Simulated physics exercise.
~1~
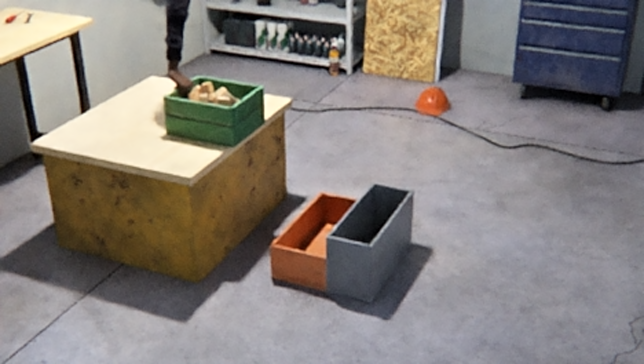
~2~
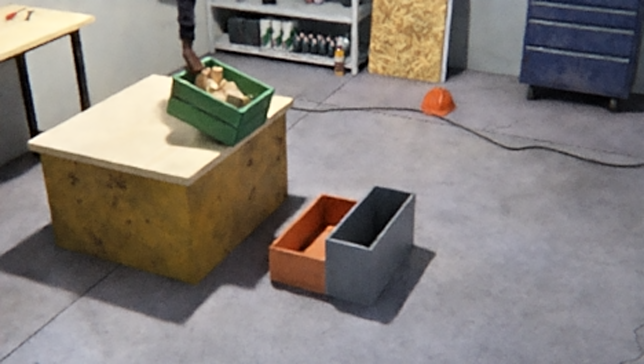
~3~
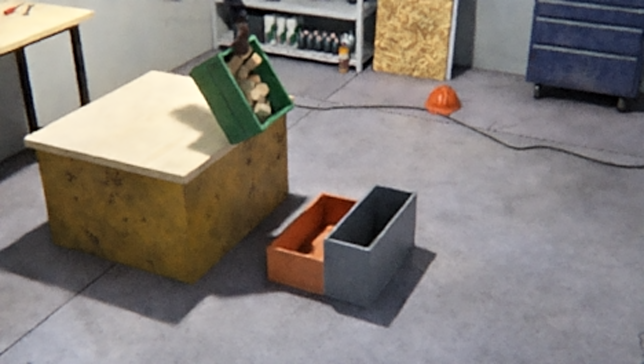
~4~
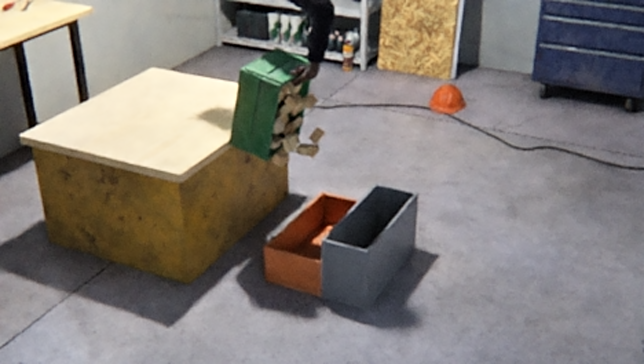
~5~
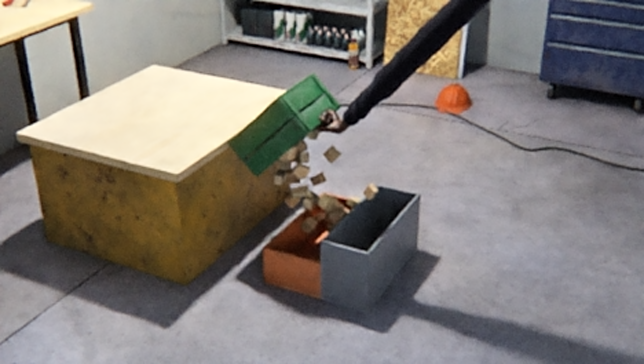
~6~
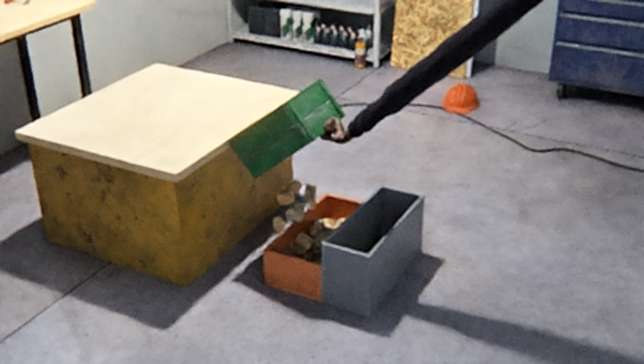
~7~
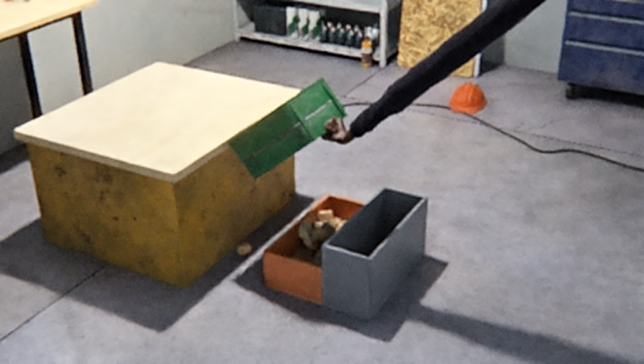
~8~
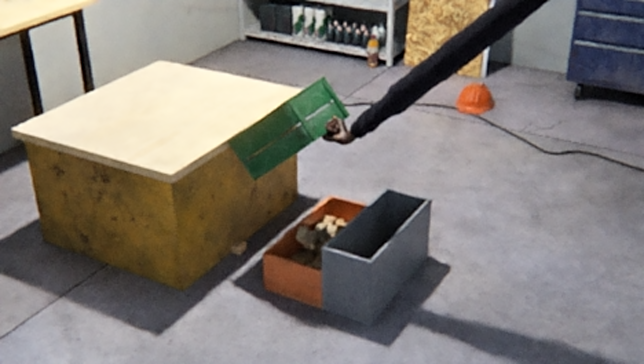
To begin with, a green crate loaded with loose wooden blocks sits on the edge of a pale-topped bench, held by a dark-sleeved arm, with an orange bin and a grey bin side by side on the workshop floor. The arm lifts and tilts the crate to the right, and the blocks slide towards its lower side. As it tips past upright, the first blocks spill over, then a thick cluster tumbles down. Most drop into the orange bin, while one comes to rest on the floor beside the bench. Finally the crate hangs still, steeply overturned, above the heaped orange bin.
